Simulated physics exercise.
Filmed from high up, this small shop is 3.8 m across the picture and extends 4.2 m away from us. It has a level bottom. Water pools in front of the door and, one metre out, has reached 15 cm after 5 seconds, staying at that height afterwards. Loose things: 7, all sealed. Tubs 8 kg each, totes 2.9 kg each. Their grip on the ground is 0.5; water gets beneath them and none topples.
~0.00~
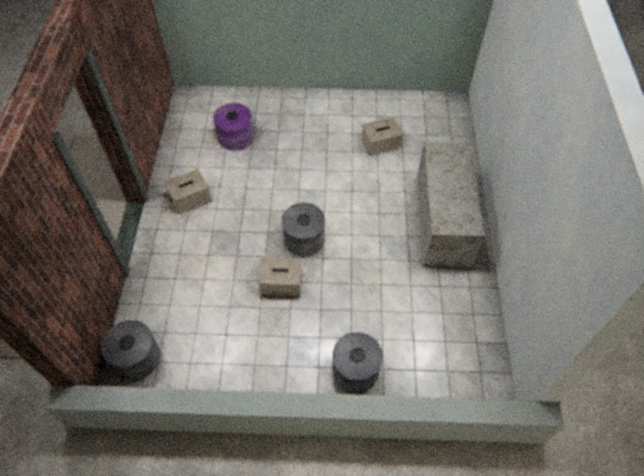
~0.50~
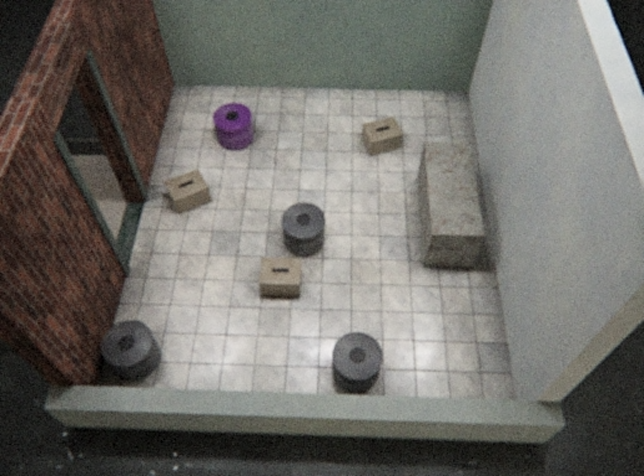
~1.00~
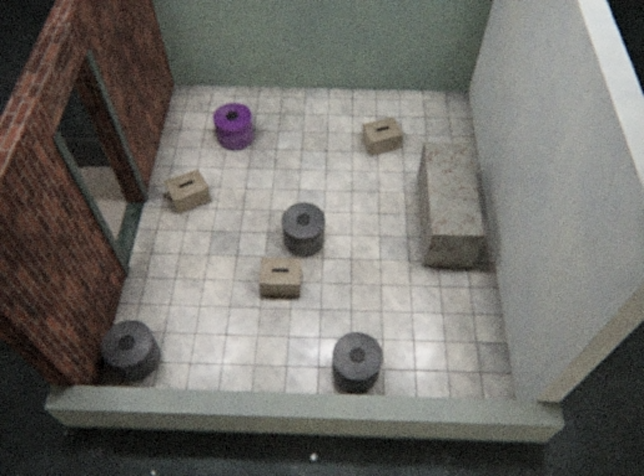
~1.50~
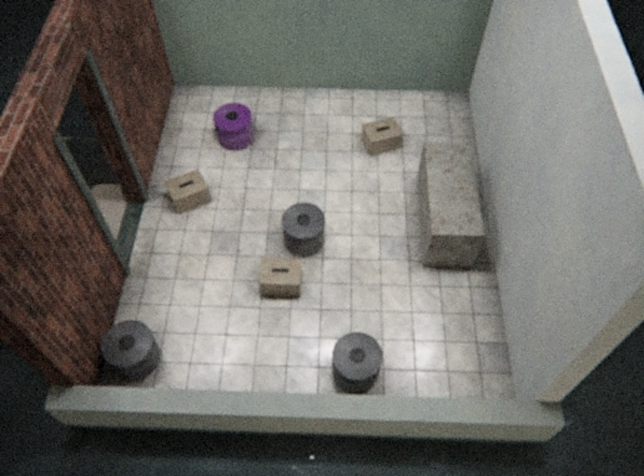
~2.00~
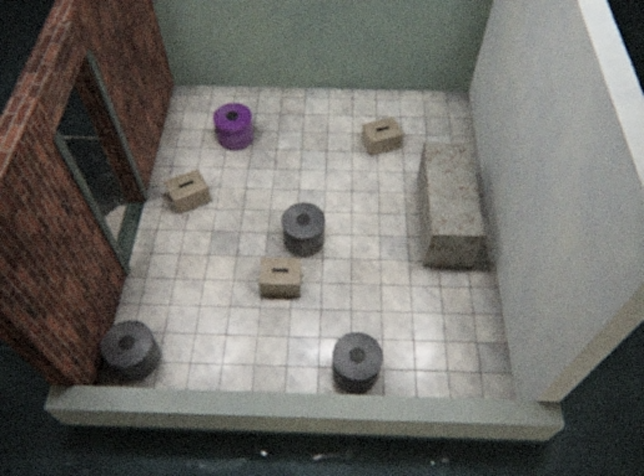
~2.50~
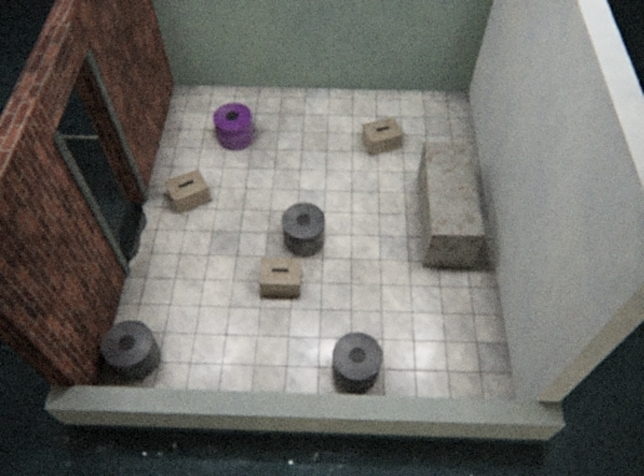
Dark water spreads outside a small, tiled shop with brick, green and pale walls, seen from high above. A purple tub stands at the back left, three dark grey tubs and three tan totes sit around the floor, and a long grey block lies at right. The water darkens the ground outside and beyond the left doorway, glinting faintly in front, while everything inside and the camera stay still.
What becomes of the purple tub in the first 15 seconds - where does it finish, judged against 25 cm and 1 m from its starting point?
The purple tub stays within 25 cm of its start.
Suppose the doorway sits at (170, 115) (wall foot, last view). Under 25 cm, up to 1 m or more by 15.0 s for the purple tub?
Then the purple tub is swept a long way.
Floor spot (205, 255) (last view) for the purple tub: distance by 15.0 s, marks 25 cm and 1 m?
In that run it wanders far off.
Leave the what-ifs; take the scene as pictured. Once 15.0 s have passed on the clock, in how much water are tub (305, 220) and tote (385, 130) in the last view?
Depths: Near 7 cm, then near 7 cm.
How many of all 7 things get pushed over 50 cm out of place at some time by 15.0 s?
Counting them up, I find 4.
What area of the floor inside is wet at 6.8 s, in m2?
My estimate is roughly 10.0 m2.
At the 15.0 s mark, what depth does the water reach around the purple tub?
Roughly 3 cm deep.
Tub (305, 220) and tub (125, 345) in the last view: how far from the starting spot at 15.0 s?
They've ended up 100 cm and 0 cm away, in that order.
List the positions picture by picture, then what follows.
In the first picture, the purple tub at (232, 116), on the bottom; water covers 0.0 m2; 0 of 7 have shifted.
In the second picture, the purple tub at (232, 116), on the bottom; water covers 0.0 m2; 0 of 7 have shifted.
In the third picture, the purple tub at (232, 116) rests on the ground; water covers 0.0 m2; 0 of 7 have shifted.
In the fourth picture, the purple tub at (232, 116), on the bottom; 0.0 m2 under water; 0 of 7 have shifted.
In the fifth picture, the purple tub at (232, 116), on the bottom; 0.0 m2 under water; 0 of 7 have shifted.
In the sixth picture, the purple tub at (232, 116) rests on the ground; water covers 0.0 m2; 0 of 7 have shifted.
After 3.5 s the purple tub is near (232, 116), 0.0 m from its start, aground; 0 afloat.
After 6.8 s the purple tub is near (232, 116), 0.0 m from its start, aground; 1 afloat.
After 11.0 s the purple tub is near (232, 116), 0.0 m from its start, aground; 2 afloat.
After 15.0 s the purple tub is near (232, 116), 0.0 m from its start, aground; 5 afloat.
